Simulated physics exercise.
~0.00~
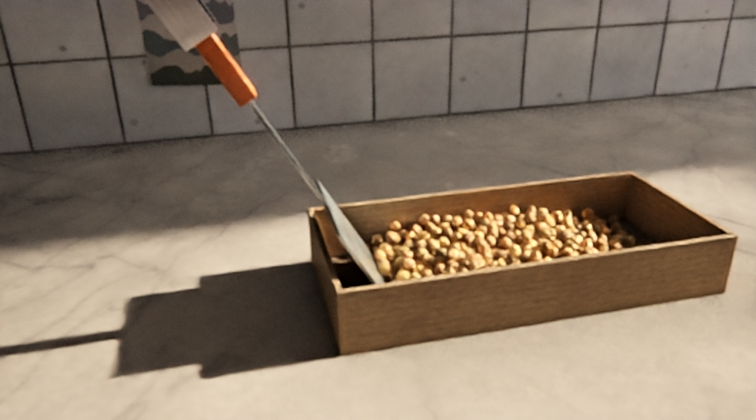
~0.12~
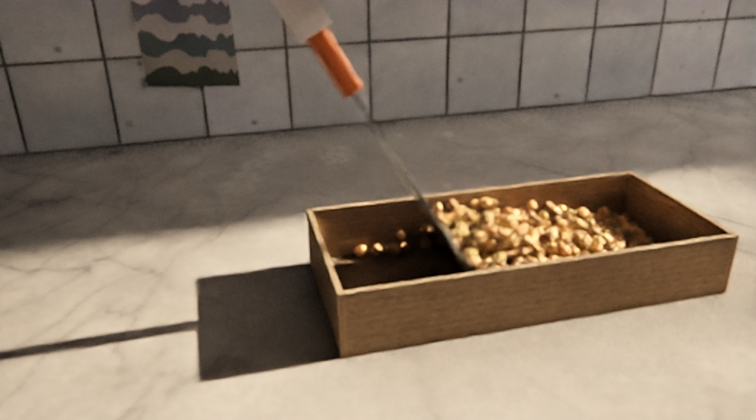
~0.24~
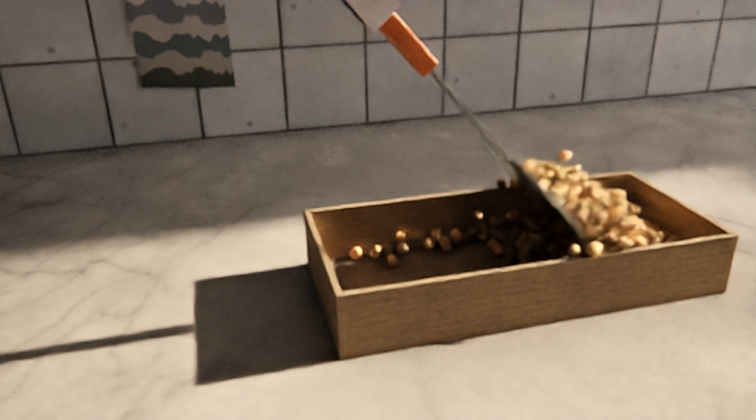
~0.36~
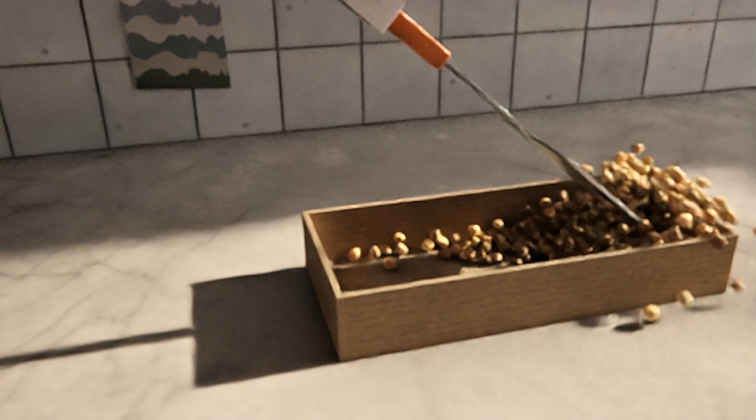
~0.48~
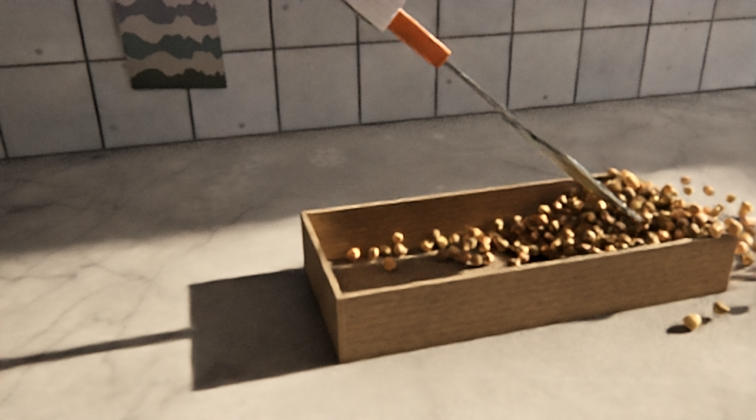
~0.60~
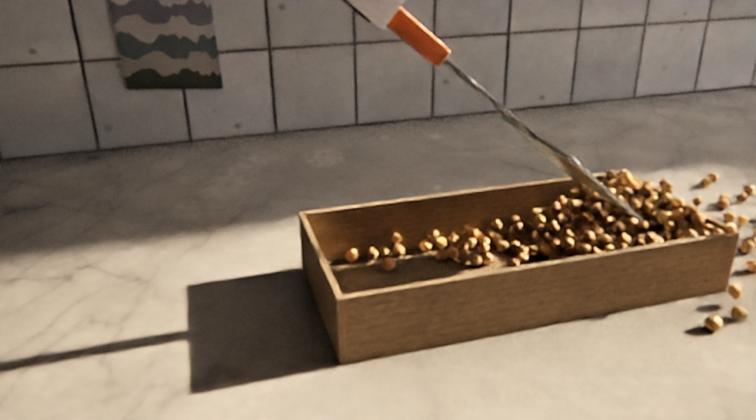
Orange-handled paddle pushing dried chickpeas rightward along a wooden trough, heaping them at the end and spilling some onto the table.
